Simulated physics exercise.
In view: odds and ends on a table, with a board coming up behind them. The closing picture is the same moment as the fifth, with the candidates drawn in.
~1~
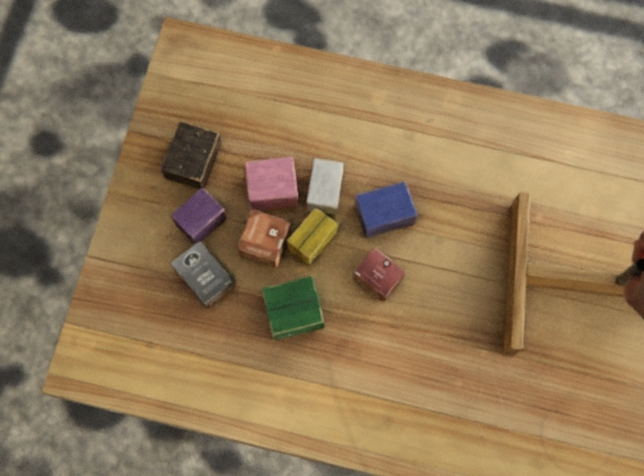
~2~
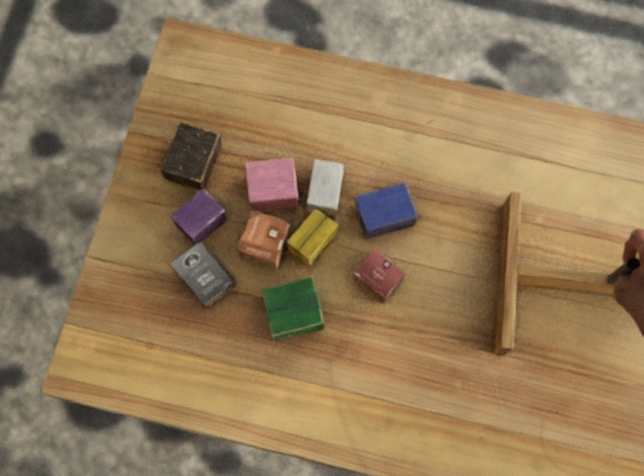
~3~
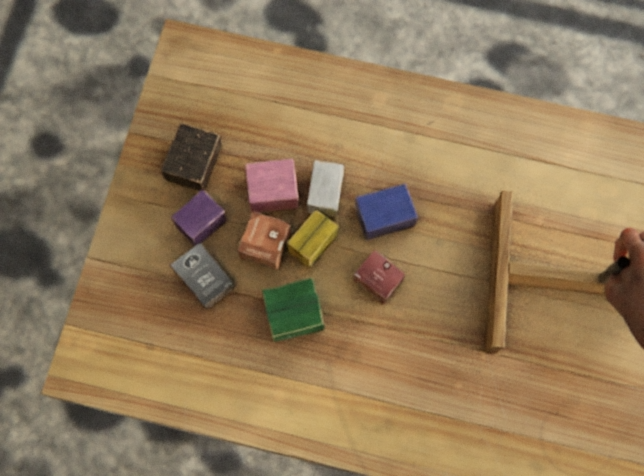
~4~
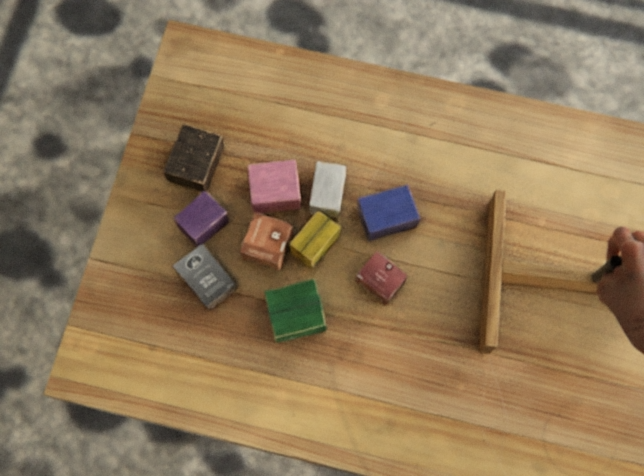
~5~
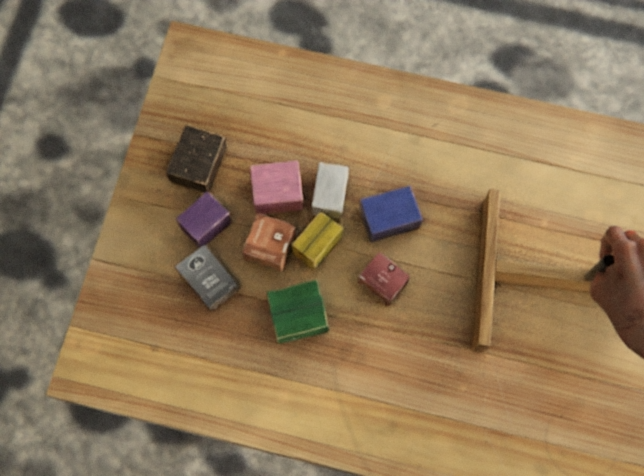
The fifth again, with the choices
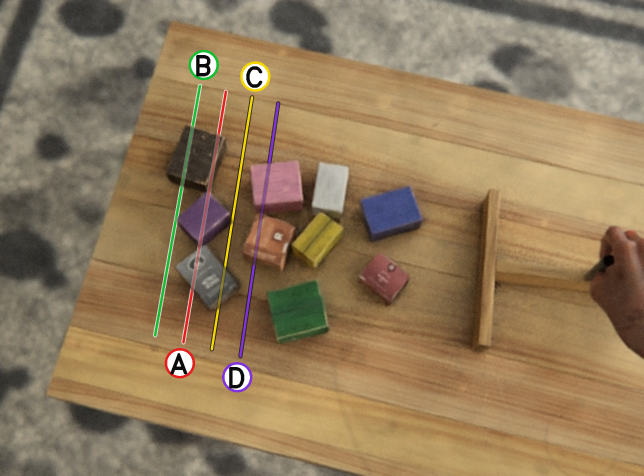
On a wooden table, a hand moving a wooden board slightly left toward a scattered group of small coloured blocks and boxes.
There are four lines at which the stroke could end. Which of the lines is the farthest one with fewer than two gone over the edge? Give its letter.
Stop at C.
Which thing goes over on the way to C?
The black block.
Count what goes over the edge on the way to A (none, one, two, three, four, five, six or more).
By then, three.
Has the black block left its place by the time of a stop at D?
Yes.
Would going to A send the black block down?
Yes.
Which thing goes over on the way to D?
The black block.
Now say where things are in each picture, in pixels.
Red packet (379, 275); white block (325, 187); yellow box (313, 237), in the first picture.
Board (512, 268); purple block (199, 218), in the second picture.
Board (504, 267); pink block (272, 186), in the third picture.
Board (496, 266); grey box (206, 278), in the fourth picture.
Board (490, 265); orange packet (270, 243); red packet (384, 279); white block (330, 191), in the fifth picture.
On the marked copy, A at (206, 211); B at (178, 205); C at (233, 218); D at (260, 224).
Taking C. A third of the way, board (395, 243); white block (318, 186); blue block (361, 205).
Two thirds of the way, board (302, 221); black block (155, 154); pink block (197, 170).
When it is over, board (234, 205); black block over the edge; pink block (133, 155); one fallen.
As for the rest, A drops three; B drops four; D is within the limit but short.
